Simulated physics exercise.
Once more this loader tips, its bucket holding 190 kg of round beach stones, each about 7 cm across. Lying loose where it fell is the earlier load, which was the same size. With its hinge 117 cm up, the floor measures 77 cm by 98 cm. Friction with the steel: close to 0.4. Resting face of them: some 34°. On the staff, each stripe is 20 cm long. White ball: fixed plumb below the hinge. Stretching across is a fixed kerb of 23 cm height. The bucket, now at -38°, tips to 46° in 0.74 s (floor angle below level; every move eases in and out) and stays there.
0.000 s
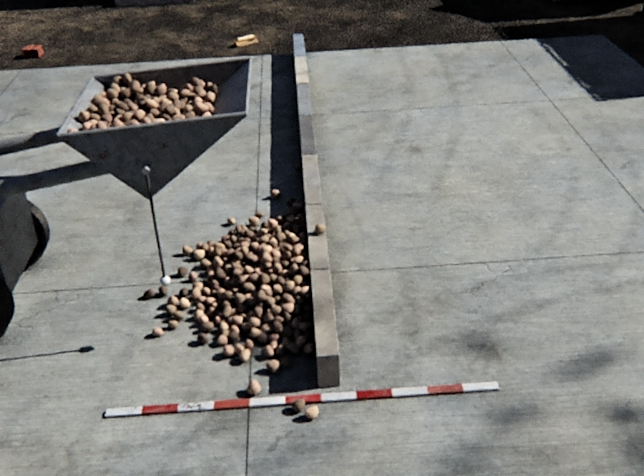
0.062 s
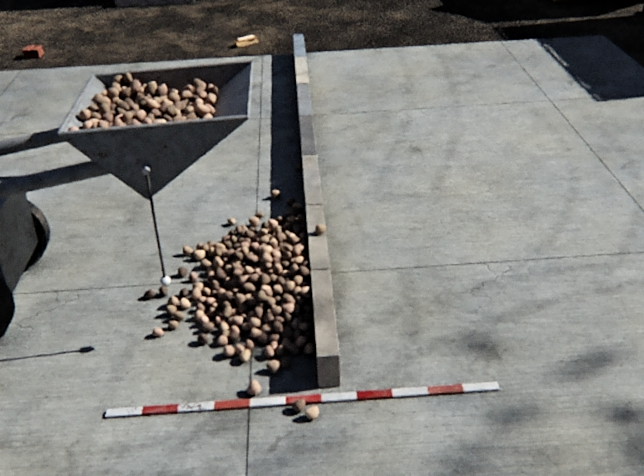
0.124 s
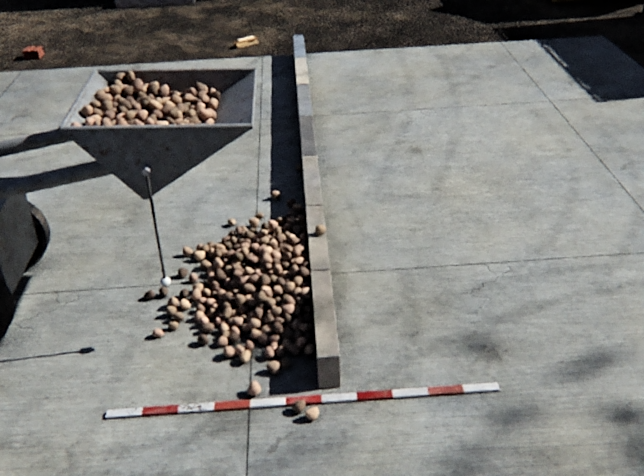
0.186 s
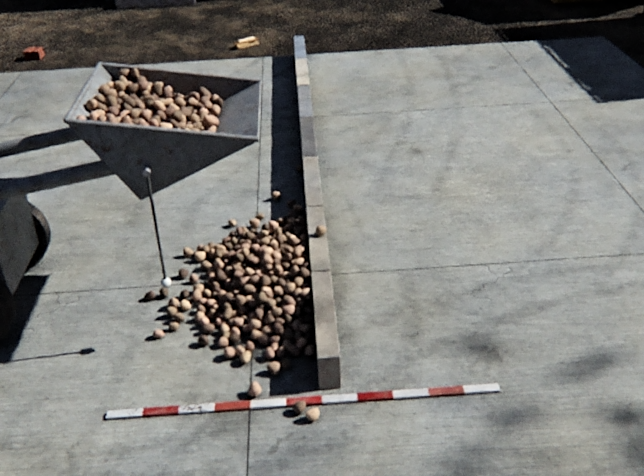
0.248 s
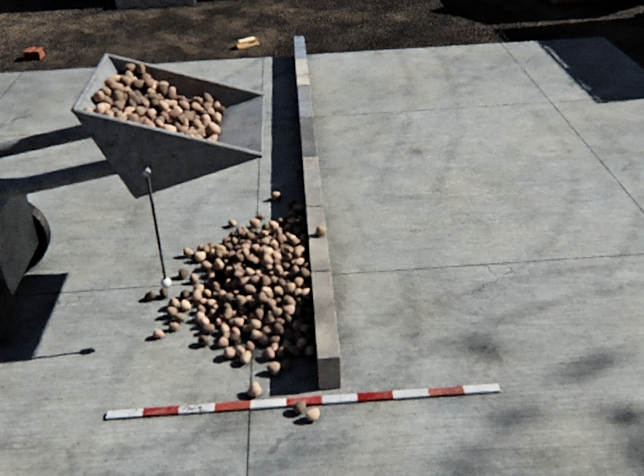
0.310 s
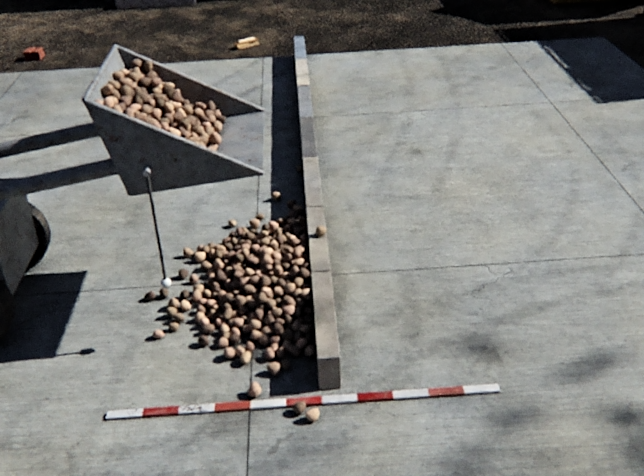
A grey metal bucket heaped with round tan stones tilts at the upper left, its back edge rising and its floor levelling, slowly at first and then faster, while the stones stay inside. It is seen from above by a still camera, over a sunlit concrete slab edged by dark soil. Below it, loose stones lie against a long pale kerb, near a red-and-white staff and a white ball.
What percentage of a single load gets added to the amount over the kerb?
9 %.
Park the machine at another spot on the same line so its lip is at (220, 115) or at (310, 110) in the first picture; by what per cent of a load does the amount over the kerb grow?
Around 5 and 70 percent respectively.
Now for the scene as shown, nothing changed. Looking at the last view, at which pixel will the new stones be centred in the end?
They end up centred around (279, 266).
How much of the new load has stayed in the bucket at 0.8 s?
Roughly 65 parts in a hundred of the load.
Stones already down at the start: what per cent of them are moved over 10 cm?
Close to 10 per cent.
After 0.6 s the floor is at 32°; in per cent of one load, 100 in the bucket, 100 on this side of the kerb; the foremost stones are at (307, 246).
After 0.8 s the floor is at 46°; in per cent of one load, 65 in the bucket, 135 on this side of the kerb; the foremost stones are at (307, 246).
After 1.2 s the floor is at 46°; in per cent of one load, 4 in the bucket, 191 on this side of the kerb, 5 over the kerb; the foremost stones are at (370, 264).
After 3.6 s the floor is at 46°; in per cent of one load, 0 in the bucket, 191 on this side of the kerb, 9 over the kerb; the foremost stones are at (499, 270). Net gain over the kerb, 9.
